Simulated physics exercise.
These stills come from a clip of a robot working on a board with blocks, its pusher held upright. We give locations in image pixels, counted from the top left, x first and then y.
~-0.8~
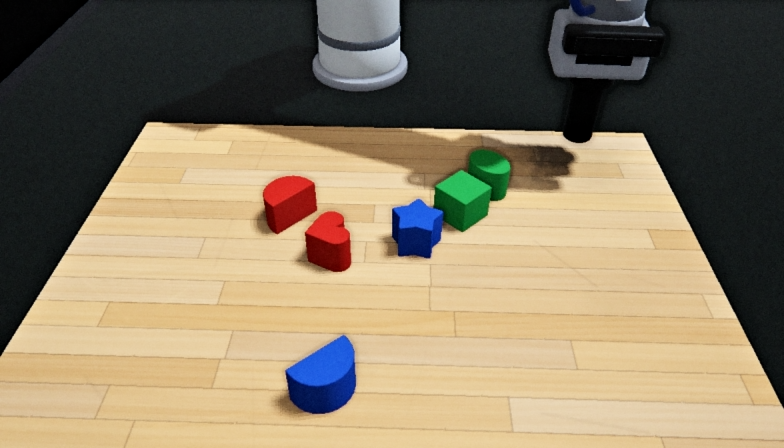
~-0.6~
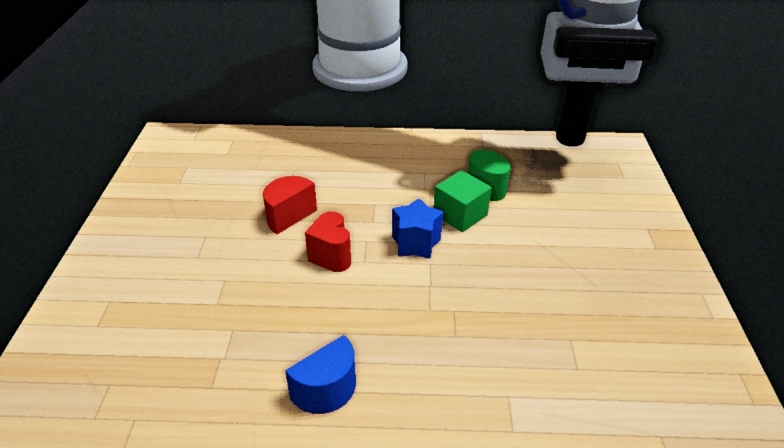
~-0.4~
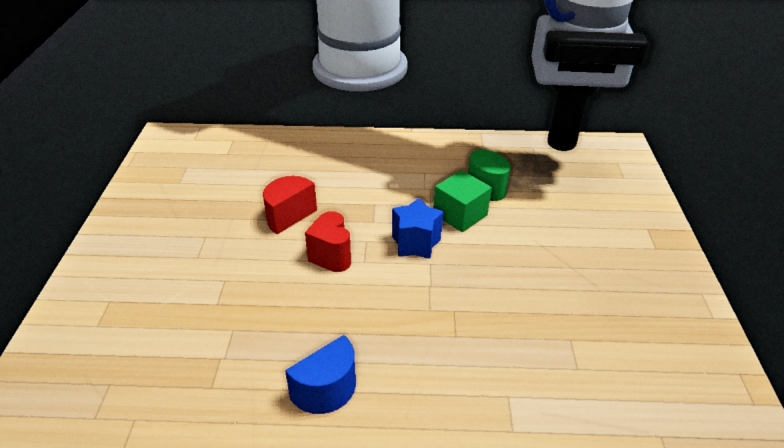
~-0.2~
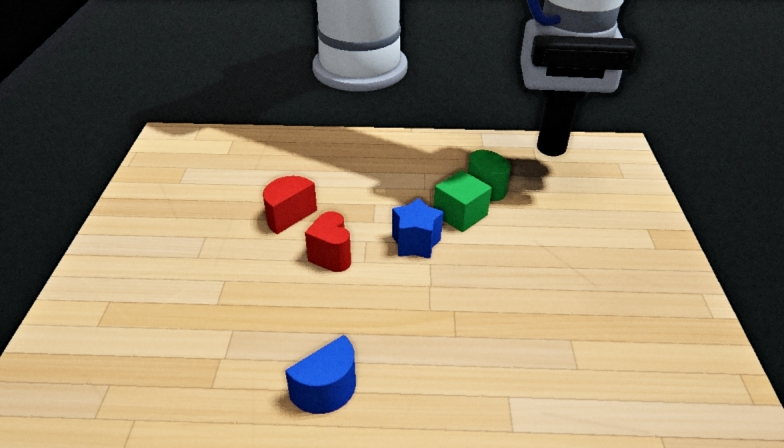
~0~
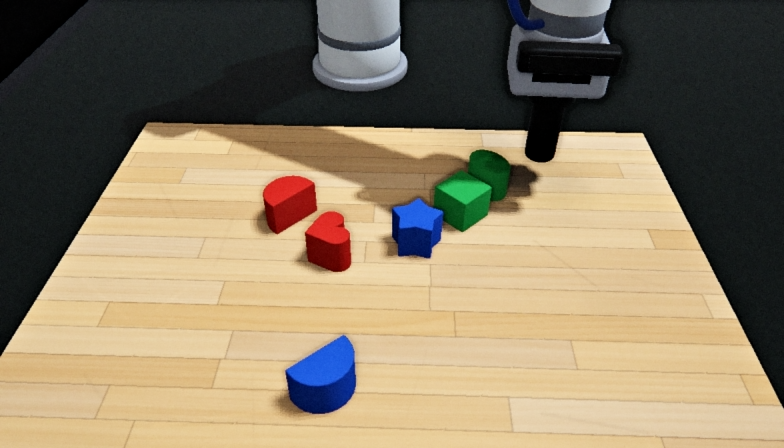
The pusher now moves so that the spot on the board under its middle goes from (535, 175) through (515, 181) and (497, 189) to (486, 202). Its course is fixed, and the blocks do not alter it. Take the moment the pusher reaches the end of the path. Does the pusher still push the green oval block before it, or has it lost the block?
Slipped loose.
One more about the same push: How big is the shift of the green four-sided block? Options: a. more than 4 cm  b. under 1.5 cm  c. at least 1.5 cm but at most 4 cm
c - at least 1.5 cm but at most 4 cm.
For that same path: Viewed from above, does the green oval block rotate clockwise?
Short answer: Yes.
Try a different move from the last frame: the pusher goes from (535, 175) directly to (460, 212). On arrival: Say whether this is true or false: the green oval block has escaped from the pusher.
My answer: True.
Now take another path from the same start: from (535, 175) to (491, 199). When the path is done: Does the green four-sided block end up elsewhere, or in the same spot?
The push reaches it.
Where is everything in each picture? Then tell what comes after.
In the first frame, pusher tip (577, 137); block tops, green four-sided block (463, 186); green oval block (490, 161).
In the second frame, pusher (570, 140); blocks unchanged.
In the third frame, pusher (561, 144); blocks unchanged.
In the fourth frame, pusher (551, 150); blocks unchanged.
In the fifth frame, pusher (539, 156); green four-sided block (463, 186); green oval block (490, 161).
What follows on the original path. Halfway along, pusher (507, 165); green oval block (479, 163).
At the end, pusher (489, 182); green four-sided block (448, 194), turned 35° anticlockwise; green oval block (457, 168), turned 45° clockwise.
